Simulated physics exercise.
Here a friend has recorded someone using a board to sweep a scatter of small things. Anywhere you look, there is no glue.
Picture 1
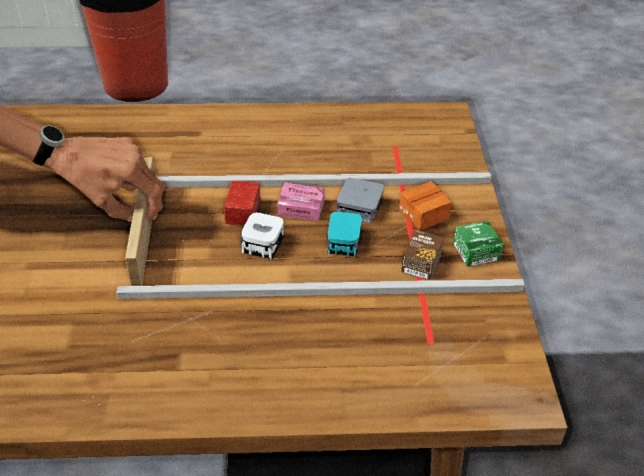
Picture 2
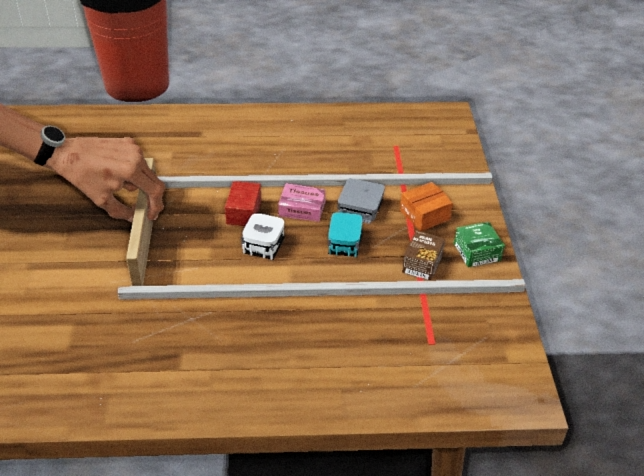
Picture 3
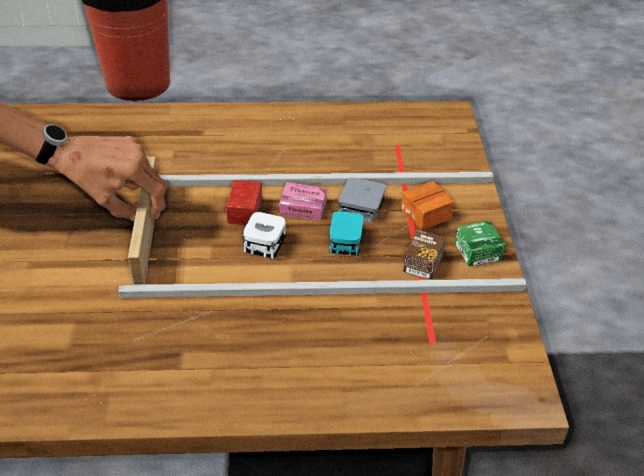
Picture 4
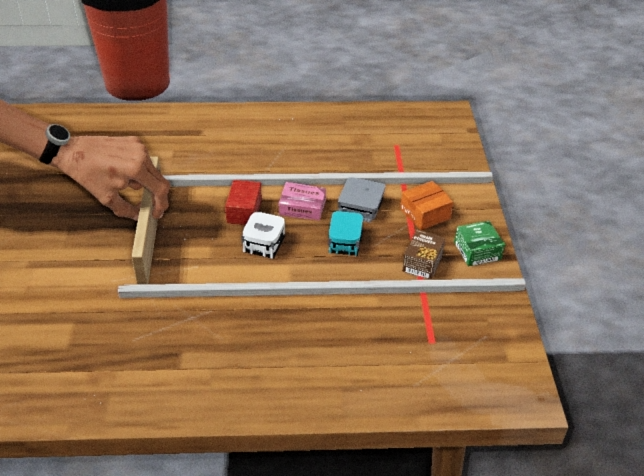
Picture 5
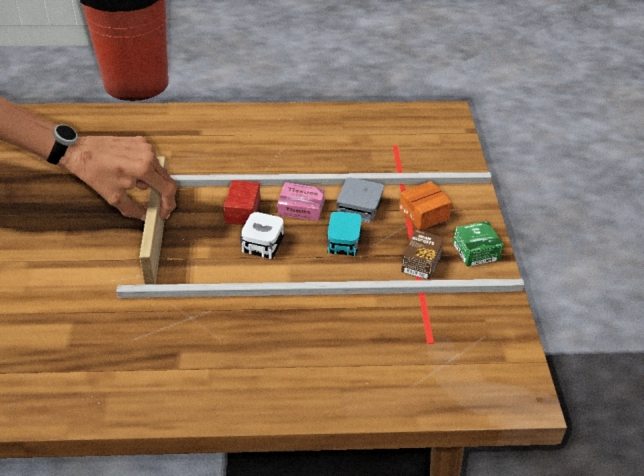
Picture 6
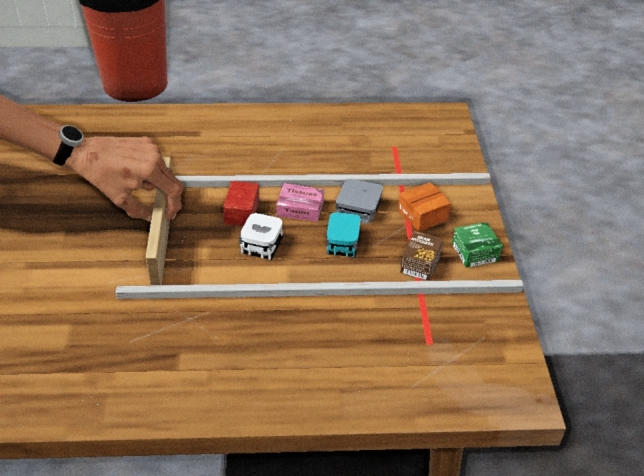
To begin with, a hand wearing a watch holds an upright wooden board at the left of two pale rails on a table, with small colourful boxes and blocks scattered between them. The hand then slides the board slightly to the right, while the objects stay in place, untouched.
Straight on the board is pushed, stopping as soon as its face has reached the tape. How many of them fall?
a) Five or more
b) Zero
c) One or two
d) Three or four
One or two.
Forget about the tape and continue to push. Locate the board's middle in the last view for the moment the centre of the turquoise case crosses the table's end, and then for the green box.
Turquoise case: (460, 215); green box: (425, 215).
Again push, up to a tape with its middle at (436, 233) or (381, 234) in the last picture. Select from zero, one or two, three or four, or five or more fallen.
The falls would be 3 or 4; 1 or 2.
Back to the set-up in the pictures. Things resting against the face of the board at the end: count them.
At rest, 3 are in contact.
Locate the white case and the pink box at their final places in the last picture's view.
In the last picture the white case sits at (428, 231) while the pink box sits at (454, 199).
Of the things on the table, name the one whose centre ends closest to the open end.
Grey case.
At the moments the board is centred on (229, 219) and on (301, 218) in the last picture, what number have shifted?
It comes to 1 for the first spot, 6 for the other.
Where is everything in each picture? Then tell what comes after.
The first frame shows green box (478, 244); orange box (425, 206); brown box (423, 255); board (143, 220); tape (411, 233).
The second frame shows orange box (426, 206); grey case (361, 201).
The third frame shows brown box (424, 254); pink box (303, 202).
The fourth frame shows green box (479, 243); red block (244, 203).
The fifth frame shows orange box (425, 206); board (155, 219).
The sixth frame shows green box (477, 245); orange box (425, 207); brown box (422, 256); board (161, 220); tape (410, 233).
A little later, none off yet; green box at rest near (477, 245); orange box at rest near (425, 207); brown box at rest near (422, 256).
Next, none off yet; green box at rest near (477, 245); orange box shifted about its own width near (465, 210); brown box at rest near (422, 256).
When it is over, the number that fall off is one or two; down, orange box.
